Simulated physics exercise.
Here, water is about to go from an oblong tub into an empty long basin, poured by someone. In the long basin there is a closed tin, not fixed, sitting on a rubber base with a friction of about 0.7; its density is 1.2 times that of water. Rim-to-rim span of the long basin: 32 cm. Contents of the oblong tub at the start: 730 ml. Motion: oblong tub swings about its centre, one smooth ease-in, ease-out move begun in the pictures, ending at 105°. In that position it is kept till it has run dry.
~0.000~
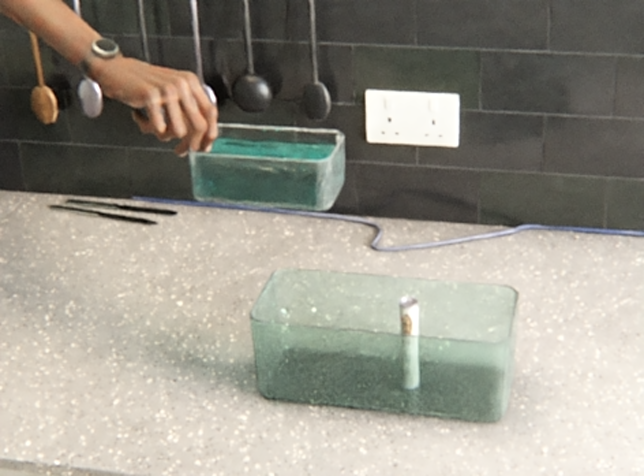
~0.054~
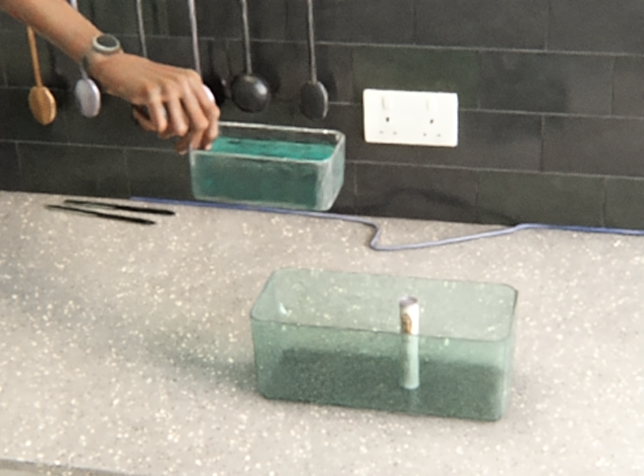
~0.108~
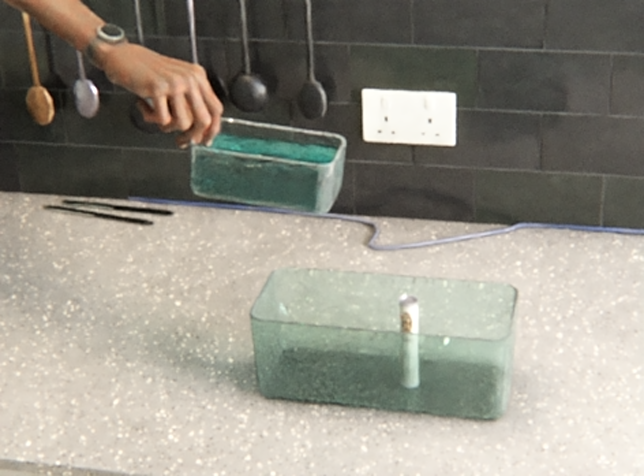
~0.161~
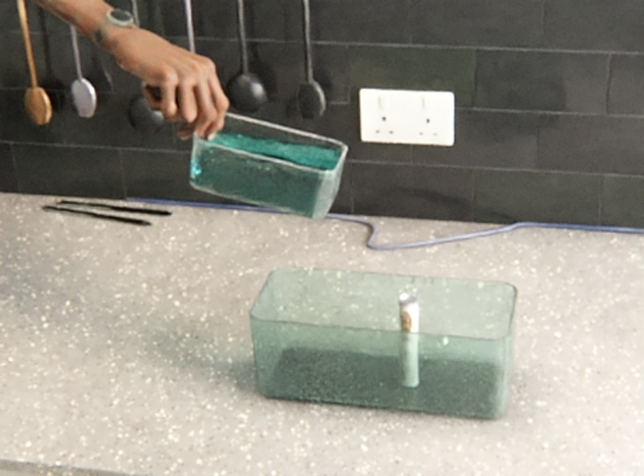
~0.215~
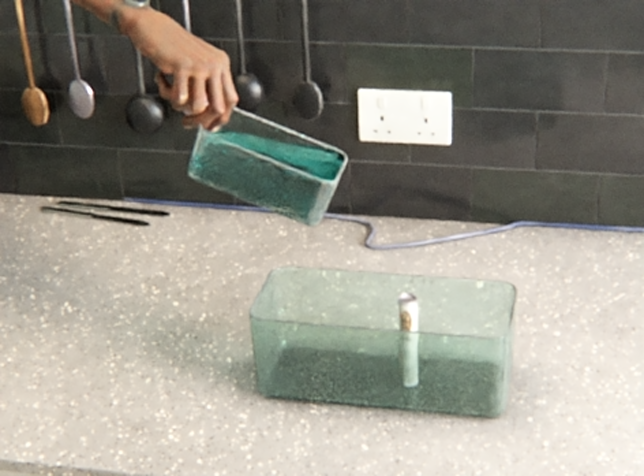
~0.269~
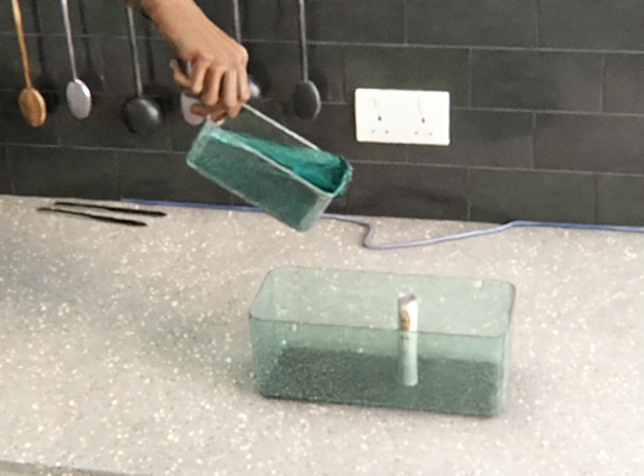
A hand tilting a small glass tub of teal liquid rightward above a larger clear basin holding an upright tin on a speckled counter.
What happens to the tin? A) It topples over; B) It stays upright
The answer is A.
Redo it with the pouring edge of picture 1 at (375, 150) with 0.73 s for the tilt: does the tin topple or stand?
It does not tip.
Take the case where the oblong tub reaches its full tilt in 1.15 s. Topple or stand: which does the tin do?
The tin stays on its base.
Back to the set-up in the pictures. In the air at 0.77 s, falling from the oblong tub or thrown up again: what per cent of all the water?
About 3 % of the total.
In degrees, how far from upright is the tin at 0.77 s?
Near 40 degrees.
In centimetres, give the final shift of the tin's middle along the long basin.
6.5 cm.
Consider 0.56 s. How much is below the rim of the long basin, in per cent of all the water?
About 32%.
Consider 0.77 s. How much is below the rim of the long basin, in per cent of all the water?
About 86 %.
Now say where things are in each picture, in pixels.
In the first picture, it leans 0°; its right rim is at (337, 148); the water meets the walls at (203, 148) and (337, 156); the long basin's rim runs from (262, 294) to (514, 316); the tin's top is at (409, 306).
In the second picture, it leans 1°; its right rim is at (337, 149); the water meets the walls at (202, 147) and (337, 156).
In the third picture, it leans 6°; its right rim is at (339, 153); the water meets the walls at (202, 144) and (338, 158).
In the fourth picture, it leans 12°; its right rim is at (340, 161); the water meets the walls at (203, 143) and (339, 160).
In the fifth picture, it leans 21°; its right rim is at (341, 171); the water meets the walls at (204, 141) and (342, 163); 1 per cent is over the edge.
In the sixth picture, it leans 31°; its right rim is at (339, 183); the water meets the walls at (199, 138) and (333, 170); 6 per cent is over the edge.
Then, 0.56 s in, the tilt is 91° and 12 per cent is still to pour; the tin stands where it began.
Then, 0.77 s in, the tilt is 105° and 2 per cent is still to pour; the tin leans 39°.
Then, 0.99 s in, the tilt is 105° and 0 per cent is still to pour; the tin lies on its side.
Then, 1.23 s in, the tilt is 105° and 0 per cent is still to pour; the tin lies on its side.
Finally, the tin lies on its side.
